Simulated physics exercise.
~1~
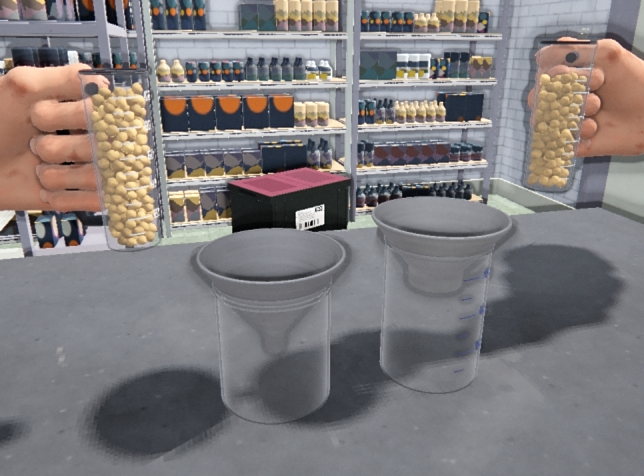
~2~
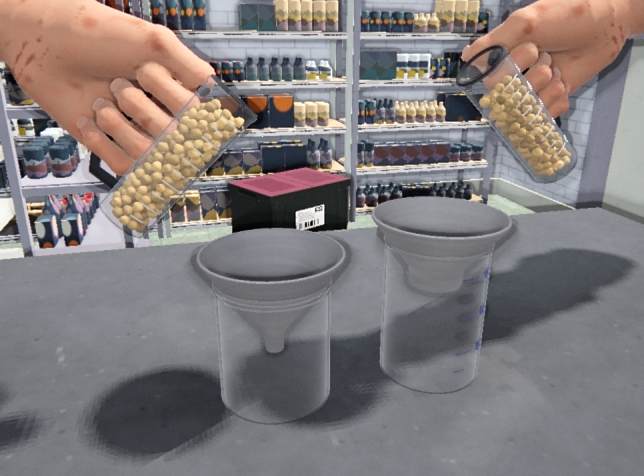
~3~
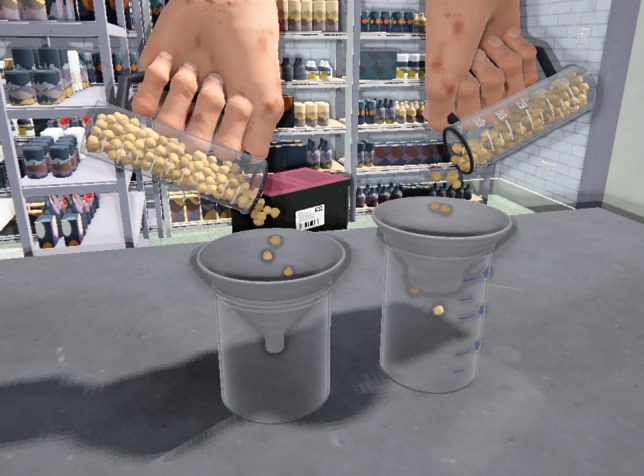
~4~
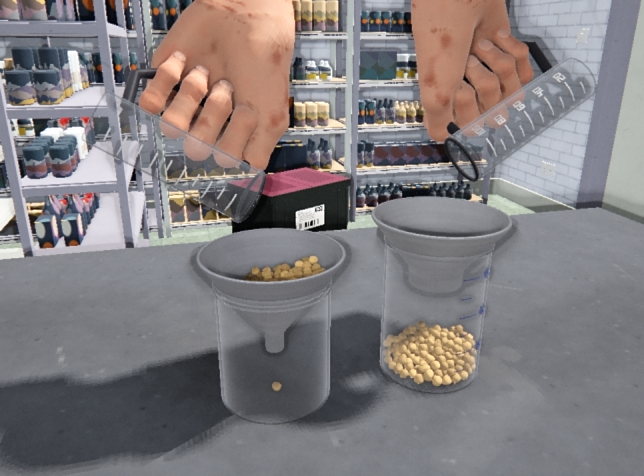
Two hands, one at each side, hold clear cups full of pale yellow beads above a dark grey table, seen from a still view facing stocked shelves and a dark box with a reddish top. Below them stand two clear jars topped with grey funnels. The hands bring the cups inward and tip them, and beads begin to fall towards both funnels. Both cups are emptied. The left funnel clogs, holding nearly all its beads with only a few getting down into the jar, while the right funnel empties completely, leaving its beads heaped in the jar.
